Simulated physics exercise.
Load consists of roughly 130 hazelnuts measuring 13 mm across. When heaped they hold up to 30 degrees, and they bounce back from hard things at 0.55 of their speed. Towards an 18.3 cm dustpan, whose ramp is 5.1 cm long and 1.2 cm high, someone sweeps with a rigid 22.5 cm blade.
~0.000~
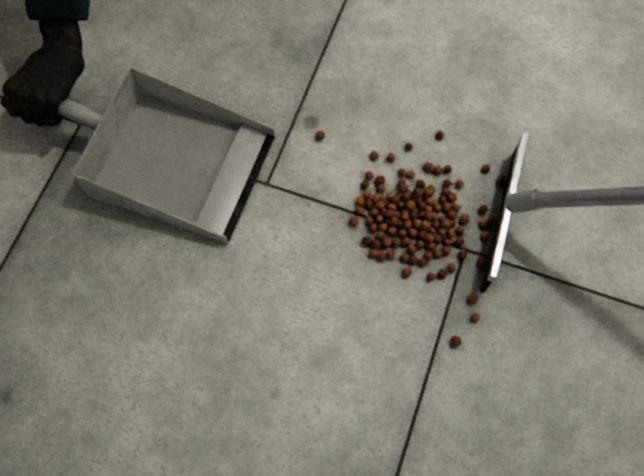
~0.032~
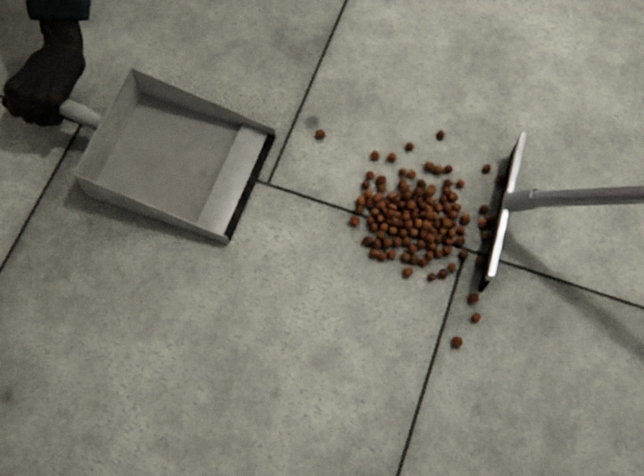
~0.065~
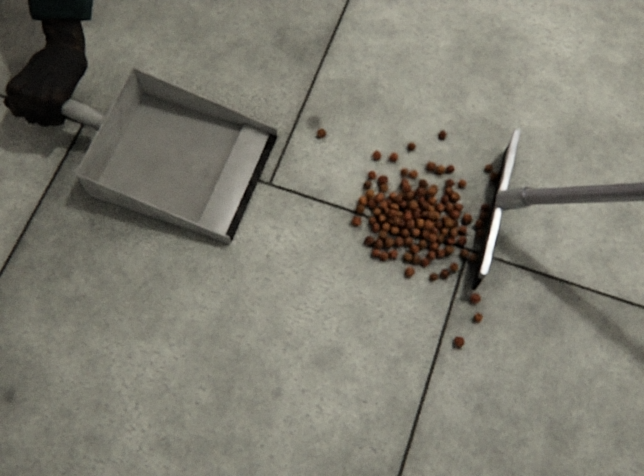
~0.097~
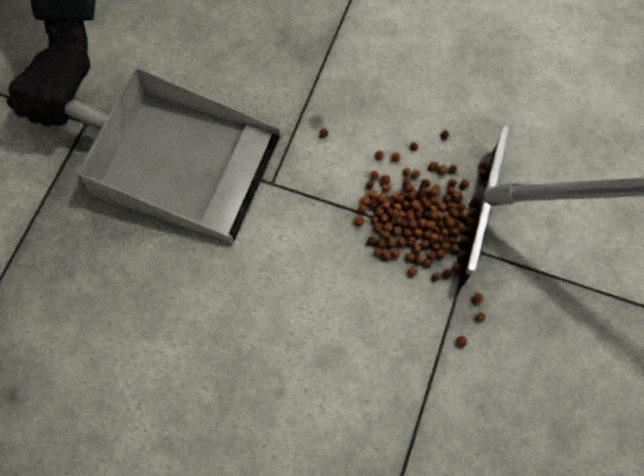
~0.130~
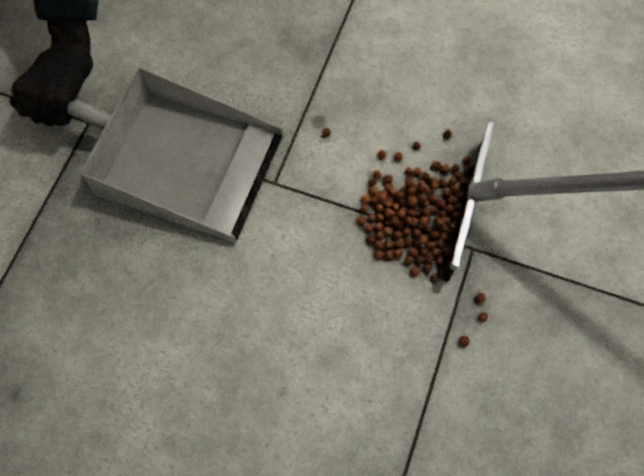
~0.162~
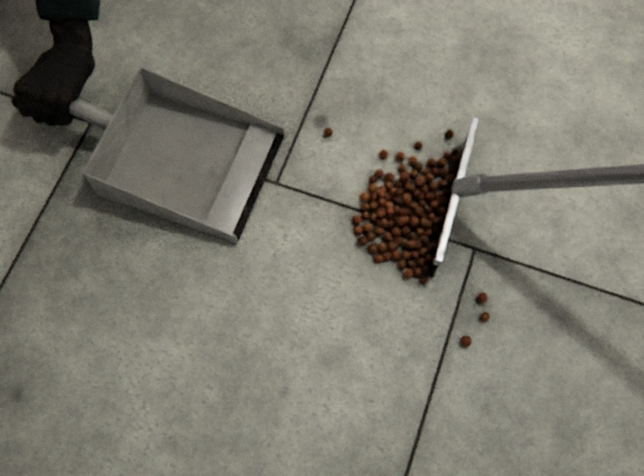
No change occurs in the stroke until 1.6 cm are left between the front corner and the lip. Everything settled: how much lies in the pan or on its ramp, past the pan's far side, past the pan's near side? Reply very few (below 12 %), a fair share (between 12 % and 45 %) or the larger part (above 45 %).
Pan - a fair share; far side - a fair share; near side - a fair share.
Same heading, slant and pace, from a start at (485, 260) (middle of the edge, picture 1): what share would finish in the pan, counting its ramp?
Close to 40 in a hundred.
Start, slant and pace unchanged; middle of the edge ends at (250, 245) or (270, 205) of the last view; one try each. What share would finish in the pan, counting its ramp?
Close to 30 and 45 in a hundred, in that order.
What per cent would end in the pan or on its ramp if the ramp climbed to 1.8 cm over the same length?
Close to 35 per cent then.
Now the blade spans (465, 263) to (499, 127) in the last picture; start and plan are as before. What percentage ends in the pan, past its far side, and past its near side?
Split: Pan = 30, far = 25, near = 5.
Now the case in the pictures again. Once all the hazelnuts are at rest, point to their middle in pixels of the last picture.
Somewhere near (209, 191) in the last picture.
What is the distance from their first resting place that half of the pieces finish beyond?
Somewhere around 32 centimetres.
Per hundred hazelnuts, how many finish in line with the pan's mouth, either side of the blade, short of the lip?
Some 20 per cent end up there.
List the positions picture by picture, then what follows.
In the first picture, blade from (492, 277) to (523, 139), moved 0.0 cm, 0 of the pieces shifted so far; middle of the pieces at (414, 215); pan at (170, 162).
In the second picture, blade from (490, 276) to (521, 138), moved 0.4 cm, 0 of the pieces shifted so far; middle of the pieces at (415, 215).
In the third picture, blade from (483, 274) to (515, 136), moved 1.6 cm, 6 of the pieces shifted so far; middle of the pieces at (416, 215).
In the fourth picture, blade from (470, 271) to (504, 133), moved 3.6 cm, 12 of the pieces shifted so far; middle of the pieces at (419, 215).
In the fifth picture, blade from (454, 266) to (489, 129), moved 6.1 cm, 99 of the pieces shifted so far; middle of the pieces at (416, 214).
In the sixth picture, blade from (438, 261) to (474, 125), moved 8.5 cm, 115 of the pieces shifted so far; middle of the pieces at (406, 212); pan at (180, 161). The blade's pace is about 0.76 m/s, heading 5 degrees towards the viewer's side.
After 0.33 s, middle of the blade 14 cm from the lip; 0 % over the lip, far side 20 %, near side 10 %.
After 0.44 s, middle of the blade 6 cm from the lip; 5 % over the lip, far side 25 %, near side 15 %.
After 0.68 s, middle of the blade 2 cm from the lip; 45 % over the lip, far side 25 %, near side 20 %.
At rest (1.6 s), pan 40 %, far side 25 %, near side 20 %, in front of the lip or behind the blade 20 %.
